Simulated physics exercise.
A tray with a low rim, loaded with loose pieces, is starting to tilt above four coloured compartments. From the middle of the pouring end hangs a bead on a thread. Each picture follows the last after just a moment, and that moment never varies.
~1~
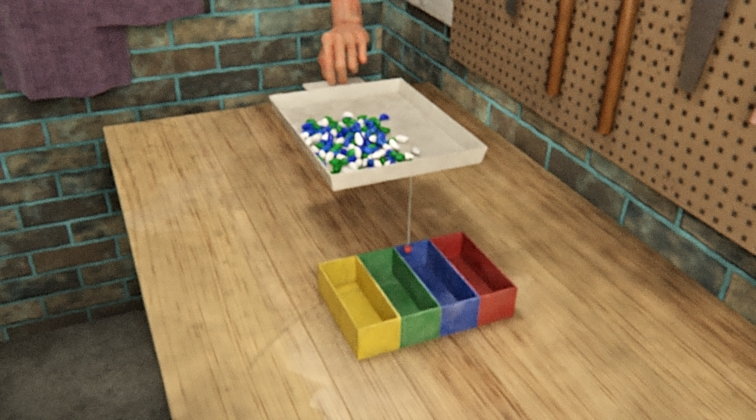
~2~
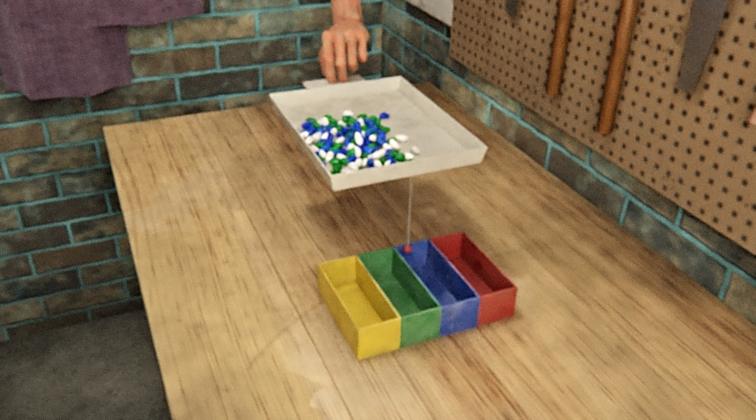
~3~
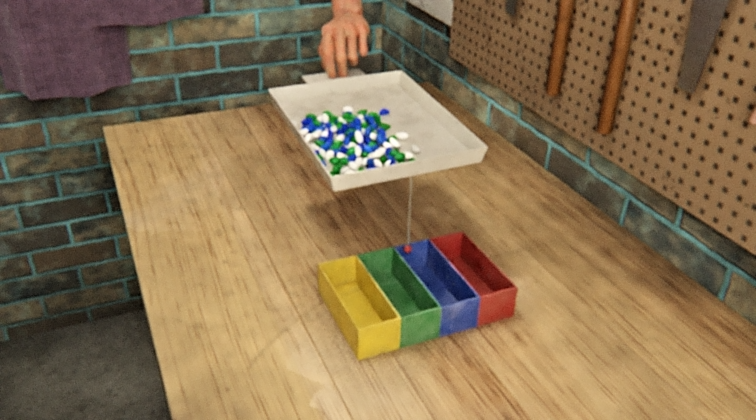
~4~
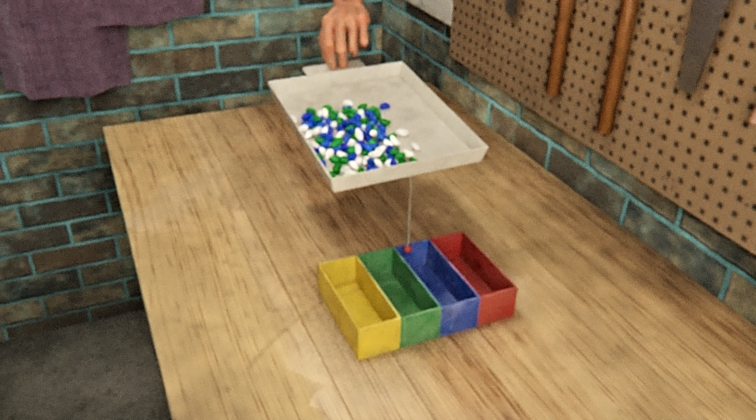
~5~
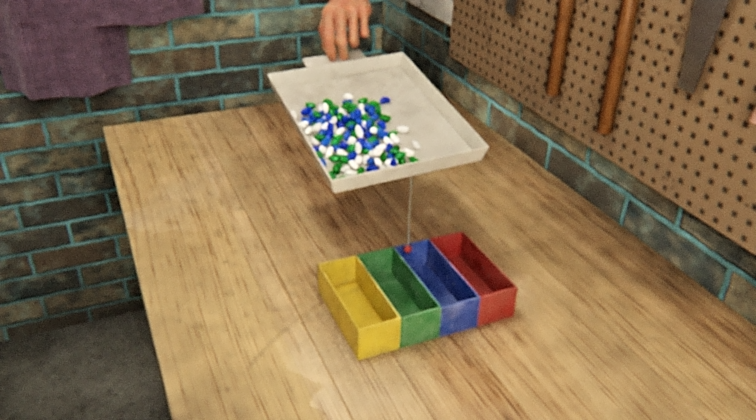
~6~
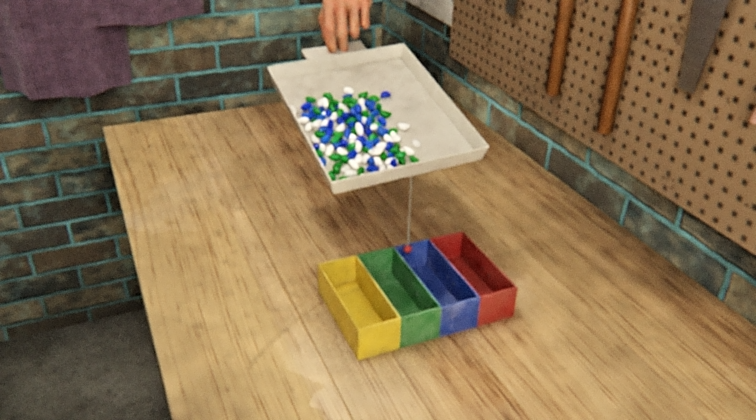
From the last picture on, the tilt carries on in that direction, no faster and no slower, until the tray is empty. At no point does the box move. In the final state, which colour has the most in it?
Most ends up in yellow.
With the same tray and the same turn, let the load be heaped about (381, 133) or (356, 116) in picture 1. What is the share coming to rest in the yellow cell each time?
First case: Around 30 %; second case: Around 30 %.
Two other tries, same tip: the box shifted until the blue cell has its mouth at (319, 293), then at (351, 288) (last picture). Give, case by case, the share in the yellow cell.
I'd expect some 0 percent, and then some 0 percent.
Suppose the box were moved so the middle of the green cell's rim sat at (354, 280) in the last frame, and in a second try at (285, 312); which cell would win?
The first placement favours the green one, while the second favours that red cell.
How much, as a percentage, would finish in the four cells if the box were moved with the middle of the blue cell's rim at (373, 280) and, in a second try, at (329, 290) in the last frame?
You'd get 90 per cent first and 80 per cent second.
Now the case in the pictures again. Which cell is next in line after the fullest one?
The answer would be green.
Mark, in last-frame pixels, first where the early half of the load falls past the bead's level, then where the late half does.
First roughly (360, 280), then roughly (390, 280).
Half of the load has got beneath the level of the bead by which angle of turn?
Around 105° at that moment.
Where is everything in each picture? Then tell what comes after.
In the first frame, corners of the pouring end at (334, 173) and (482, 146), level; middle of the load at (354, 144), jelly beans; bead on its thread at (408, 249); yellow cell at (379, 336); green cell at (420, 325); blue cell at (460, 314); red cell at (497, 304).
In the second frame, corners of the pouring end at (334, 173) and (482, 146), level; middle of the load at (354, 143).
In the third frame, corners of the pouring end at (334, 174) and (483, 146), tipped barely, lowest at the left corner; middle of the load at (354, 141).
In the fourth frame, corners of the pouring end at (334, 176) and (483, 145), tipped a little, lowest at the left corner; middle of the load at (354, 138).
In the fifth frame, corners of the pouring end at (334, 177) and (483, 145), tipped a little, lowest at the left corner; middle of the load at (355, 135).
In the sixth frame, corners of the pouring end at (334, 179) and (484, 145), tipped a little, lowest at the left corner; middle of the load at (355, 132); yellow cell at (379, 336); green cell at (420, 325); blue cell at (460, 314); red cell at (497, 304).
Soon, tray tipped steeply; all on the tray.
A while on, tray tipped right over; most on the tray; a small part in the yellow cell; a stray few in the green cell; a stray few falling or outside the box.
Towards the end, tray tipped past a quarter turn; about half in the yellow cell; about a quarter in the green cell; a small part in the blue cell; a stray few in the red cell; a small part falling or outside the box.
Finally, tray tipped past a quarter turn; about half in the yellow cell; about a quarter in the green cell; a small part in the blue cell; a stray few in the red cell; a small part outside the box.
